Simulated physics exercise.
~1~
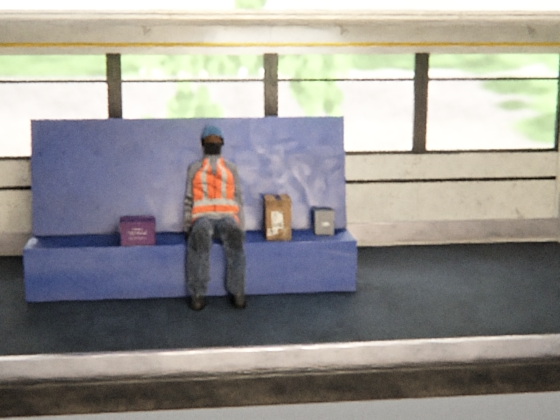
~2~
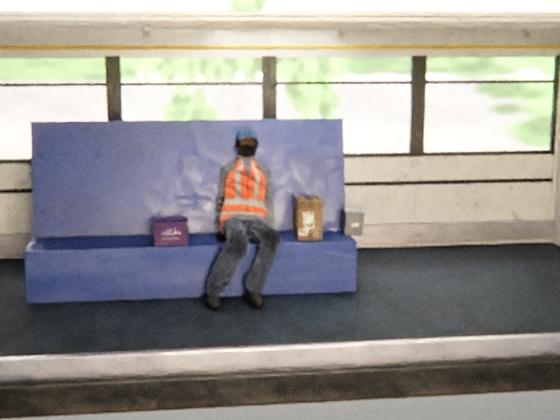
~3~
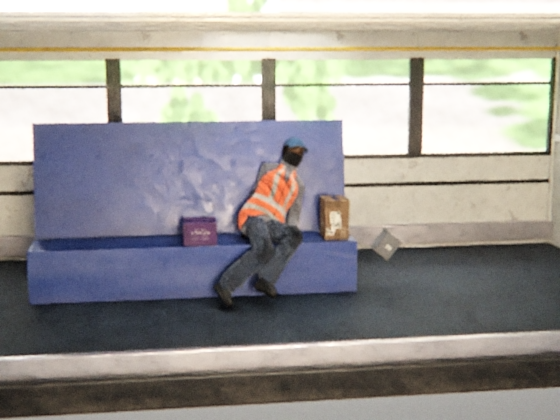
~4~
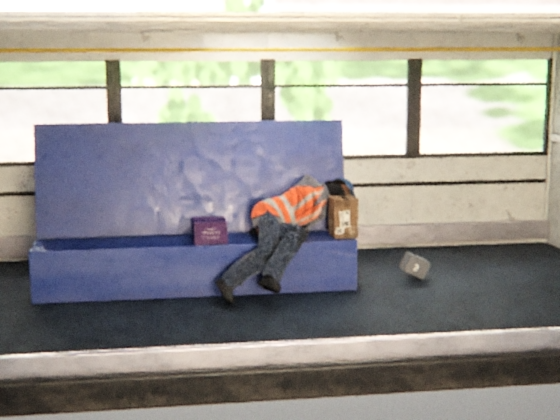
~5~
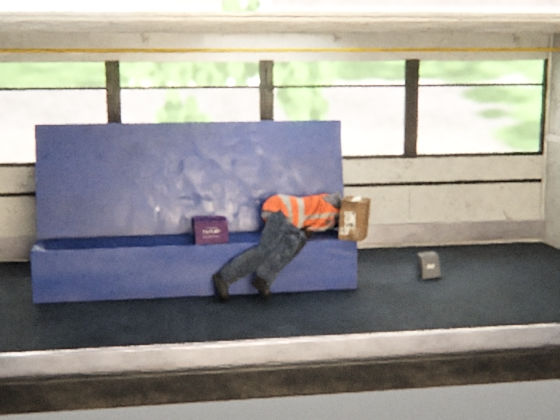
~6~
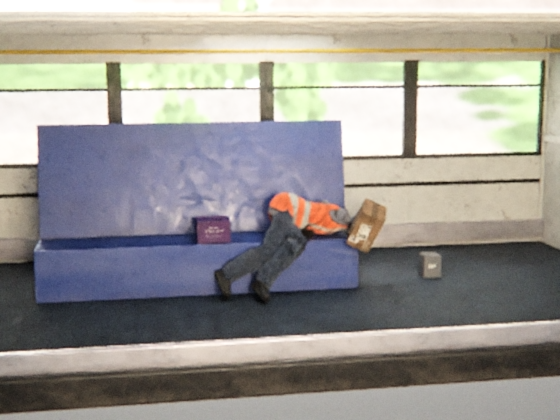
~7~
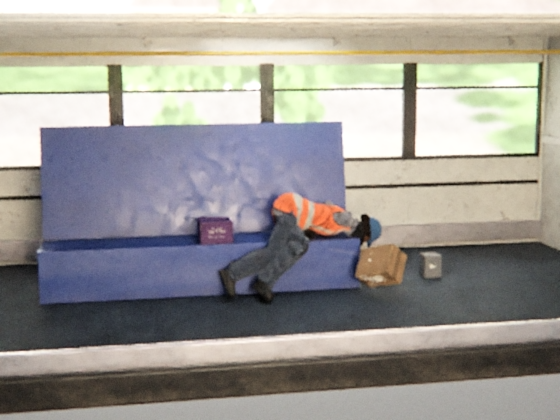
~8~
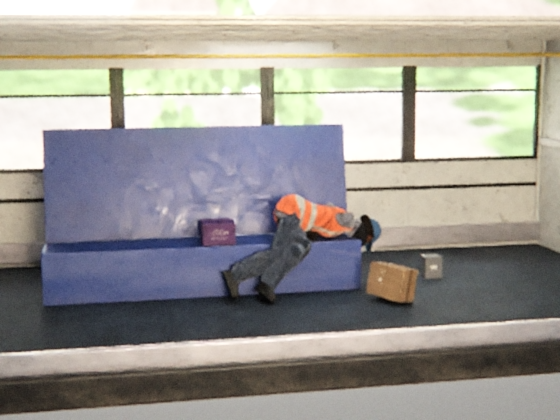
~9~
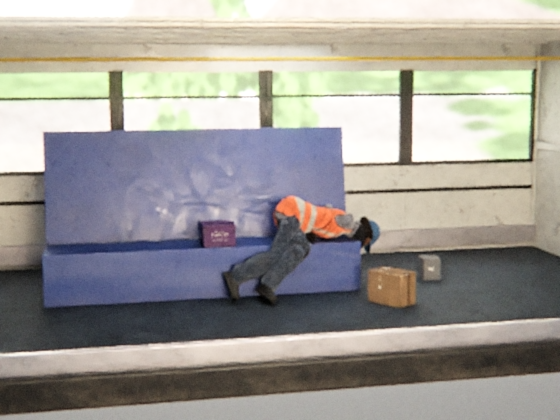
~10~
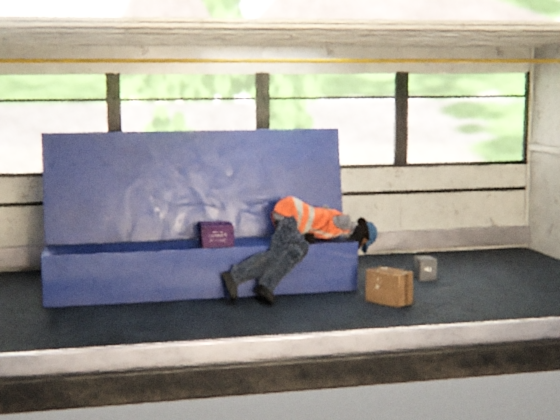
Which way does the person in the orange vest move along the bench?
The person moves to the right, sliding along the seat and slumping over toward the bench's right end.
